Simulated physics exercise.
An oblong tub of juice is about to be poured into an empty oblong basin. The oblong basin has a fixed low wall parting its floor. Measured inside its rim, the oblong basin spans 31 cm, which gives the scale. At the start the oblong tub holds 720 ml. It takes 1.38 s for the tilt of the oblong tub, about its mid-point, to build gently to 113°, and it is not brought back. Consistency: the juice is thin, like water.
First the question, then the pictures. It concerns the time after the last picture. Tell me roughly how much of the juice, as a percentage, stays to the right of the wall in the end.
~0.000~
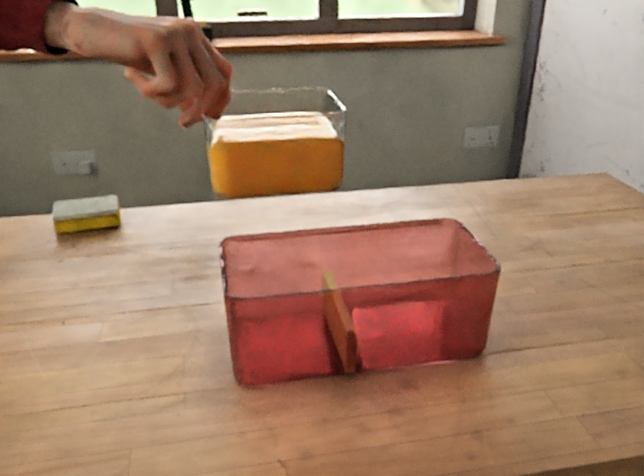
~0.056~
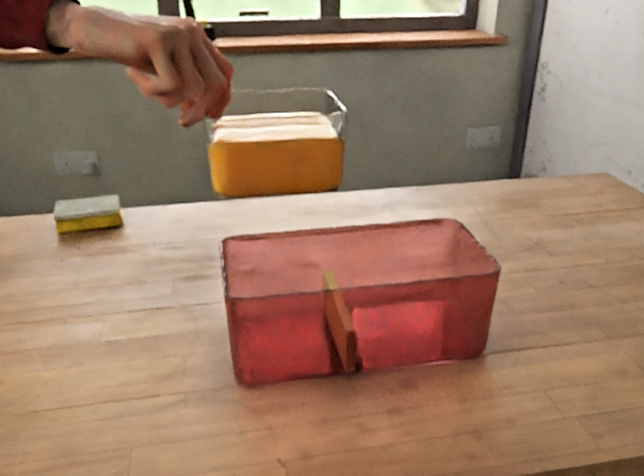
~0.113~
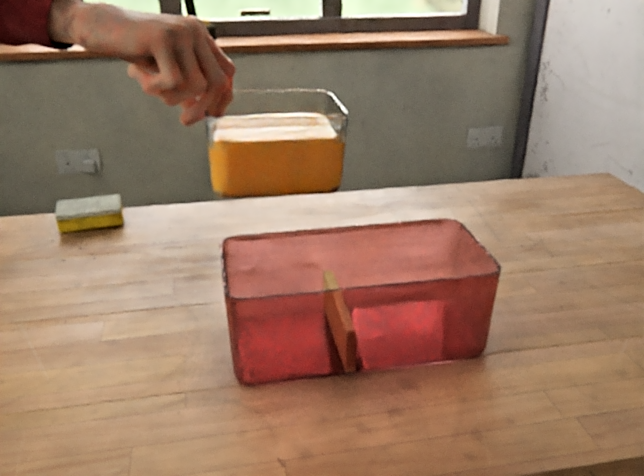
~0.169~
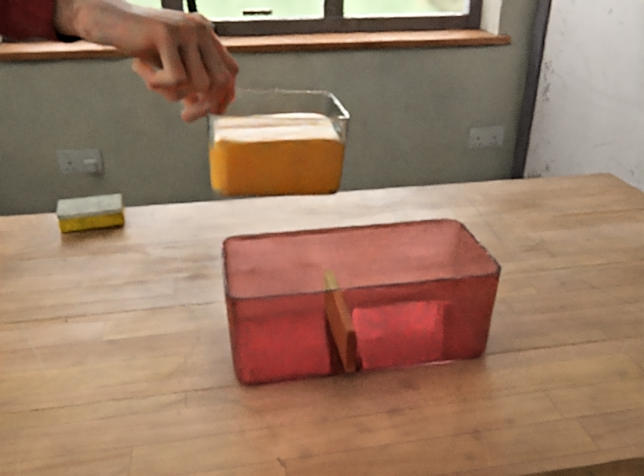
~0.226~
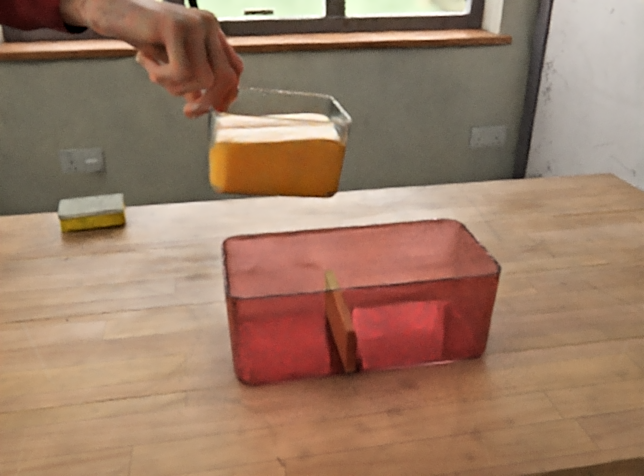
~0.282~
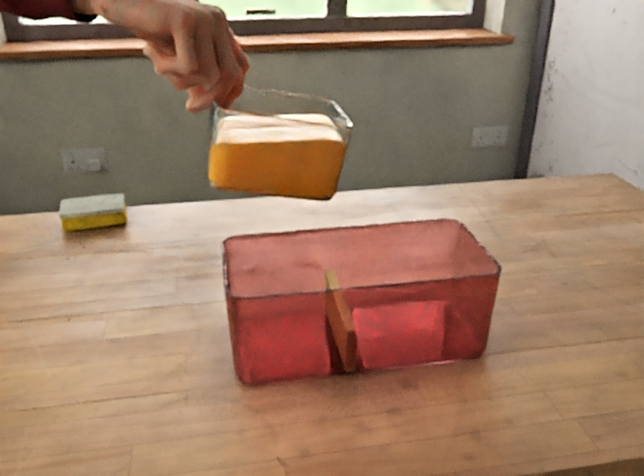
Around 94 per cent stays on the right.
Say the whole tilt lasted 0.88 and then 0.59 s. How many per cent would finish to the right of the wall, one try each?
Respectively about 90 and 85 percent.
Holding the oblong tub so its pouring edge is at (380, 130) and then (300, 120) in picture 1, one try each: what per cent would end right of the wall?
It comes to 100 per cent, and then 70 per cent.
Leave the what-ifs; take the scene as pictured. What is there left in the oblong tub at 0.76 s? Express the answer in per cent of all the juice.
62 %.
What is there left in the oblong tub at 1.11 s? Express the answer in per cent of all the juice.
Near 10 percent, more or less.
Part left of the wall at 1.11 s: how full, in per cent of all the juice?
That share comes to around 1 in a hundred.
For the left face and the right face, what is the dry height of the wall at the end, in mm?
The left comes to roughly 56 mm and the right to roughly 28 mm.
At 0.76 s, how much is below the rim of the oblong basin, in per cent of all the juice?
About 10%.
After 0.76 s the tilt is 66° and 62 per cent is still to pour, 0 is left of the wall and 9 right of it.
After 1.11 s the tilt is 103° and 11 per cent is still to pour, 1 is left of the wall and 78 right of it.
After 1.48 s the tilt is 113° and 0 per cent is still to pour, 5 is left of the wall and 94 right of it.
After 1.88 s the tilt is 113° and 0 per cent is still to pour, 5 is left of the wall and 94 right of it.
In the end 5 per cent lies left of the wall, 94 right of it and 1 outside.
